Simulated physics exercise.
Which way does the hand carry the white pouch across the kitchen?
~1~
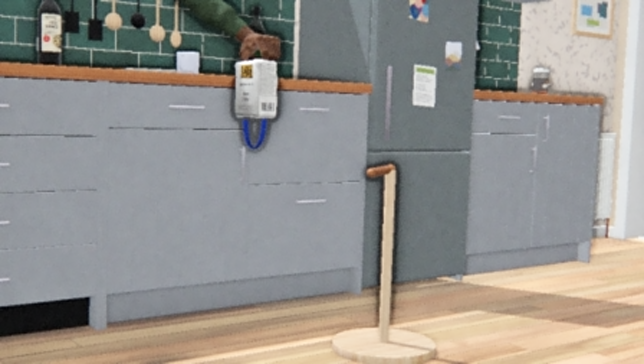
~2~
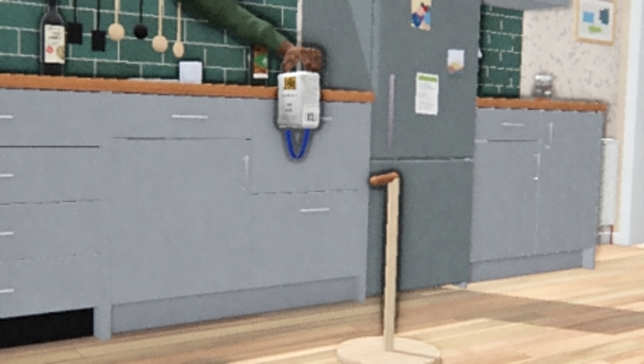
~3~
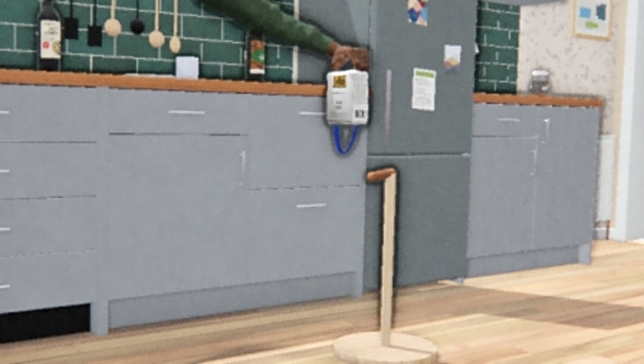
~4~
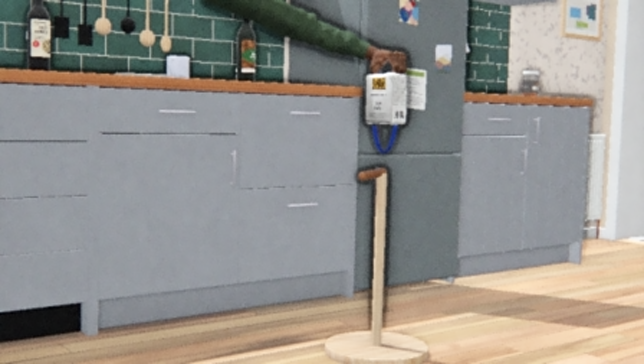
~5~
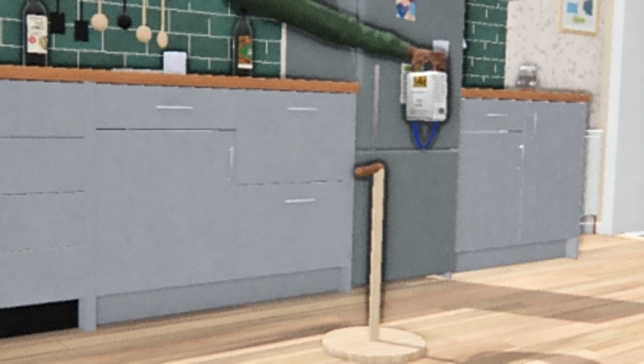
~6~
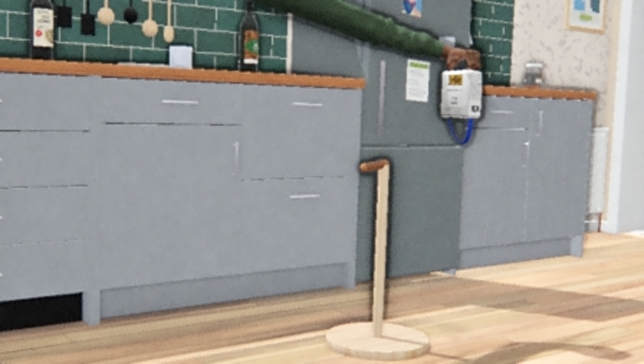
The hand carries the white pouch to the right, past the wooden post.
